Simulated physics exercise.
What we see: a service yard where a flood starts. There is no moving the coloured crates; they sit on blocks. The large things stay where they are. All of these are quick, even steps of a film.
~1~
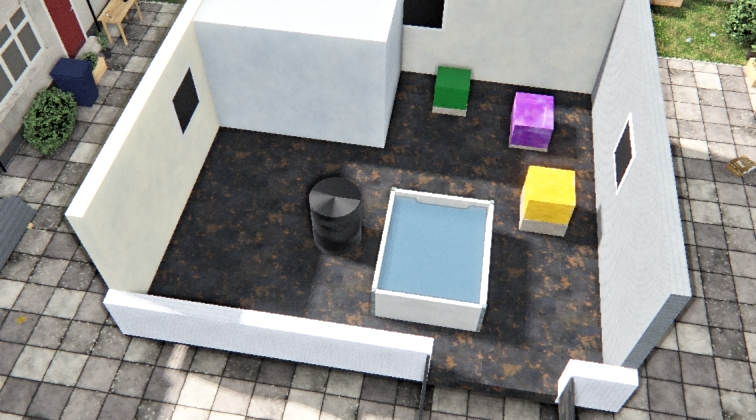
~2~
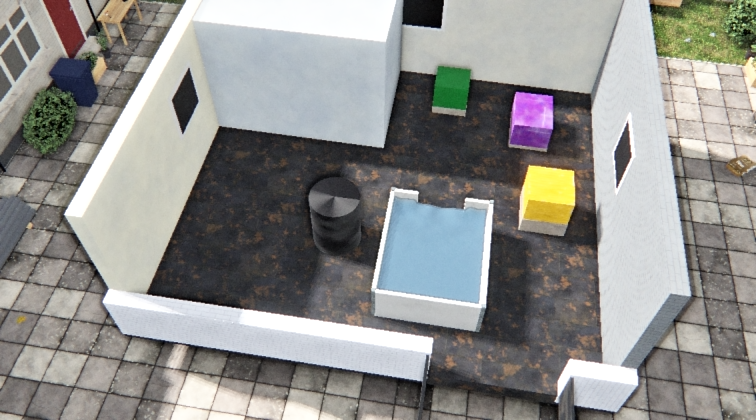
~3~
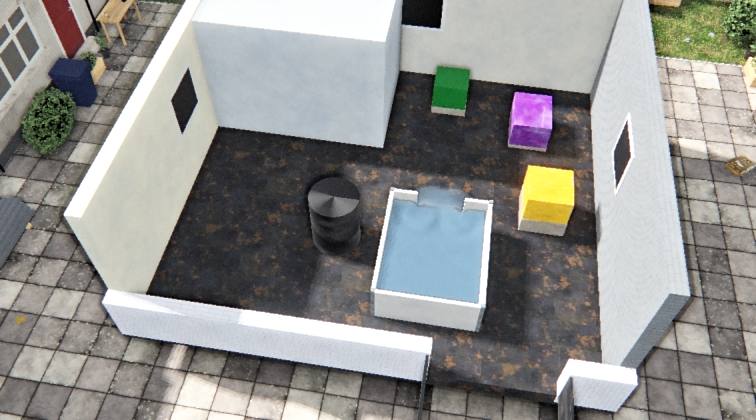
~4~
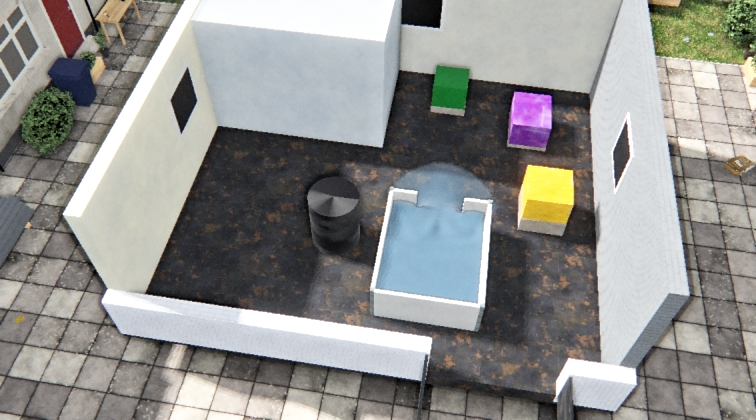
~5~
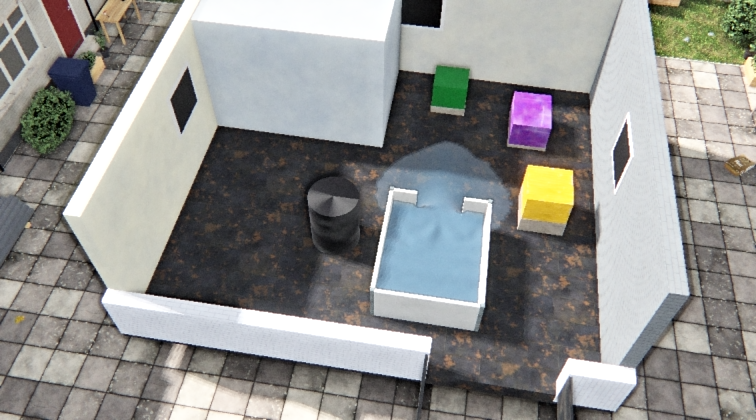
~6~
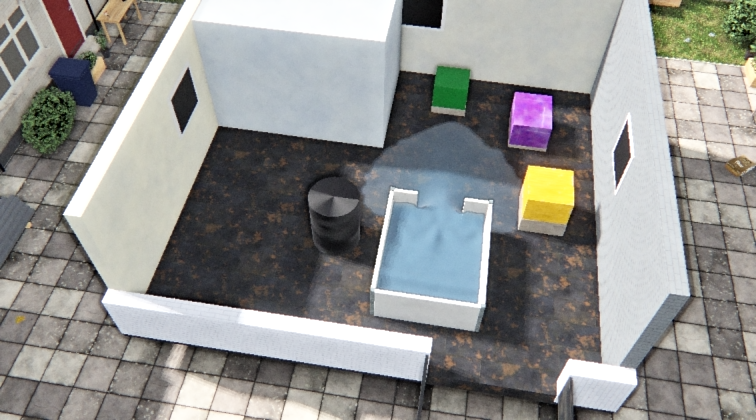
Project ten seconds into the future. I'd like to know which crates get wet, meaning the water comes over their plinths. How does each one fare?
The purple crate does get wet. The yellow crate does not get wet. The green crate does get wet.
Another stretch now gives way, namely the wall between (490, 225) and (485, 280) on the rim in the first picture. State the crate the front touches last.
My pick is the one in green.
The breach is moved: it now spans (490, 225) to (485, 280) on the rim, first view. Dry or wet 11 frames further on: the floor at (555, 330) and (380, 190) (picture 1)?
I'd expect the first point to be reached and the second point to stay dry.
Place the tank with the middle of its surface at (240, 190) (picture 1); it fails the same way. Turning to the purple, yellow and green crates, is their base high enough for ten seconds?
Well, the purple crate avoids the flood, the yellow crate avoids the flood, but the green crate avoids the flood.
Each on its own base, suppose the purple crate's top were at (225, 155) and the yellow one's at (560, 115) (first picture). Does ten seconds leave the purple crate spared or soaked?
The purple simply stays high and dry.
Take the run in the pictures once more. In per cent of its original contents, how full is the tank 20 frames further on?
Near 42 in a hundred.
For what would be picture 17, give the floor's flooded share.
Close to 35 %.
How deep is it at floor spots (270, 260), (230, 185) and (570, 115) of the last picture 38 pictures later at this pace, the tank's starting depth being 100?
In that order: 0, 4 and 20 per cent.
A moment on, water covers 25 % of the floor; the purple crate water round its plinth, the yellow crate water round its plinth, the green crate water round its plinth.
Next, water covers 35 % of the floor; the purple crate water round its plinth, the yellow crate water round its plinth, the green crate water round its plinth.
Then, water covers 45 % of the floor; the purple crate water round its plinth, the yellow crate water round its plinth, the green crate water round its plinth.
Later, water covers 55 % of the floor; the purple crate water round its plinth, the yellow crate water round its plinth, the green crate water round its plinth.
In the end, water covers 85 % of the floor; the purple crate was topped, the yellow crate stayed above the water, the green crate was topped.
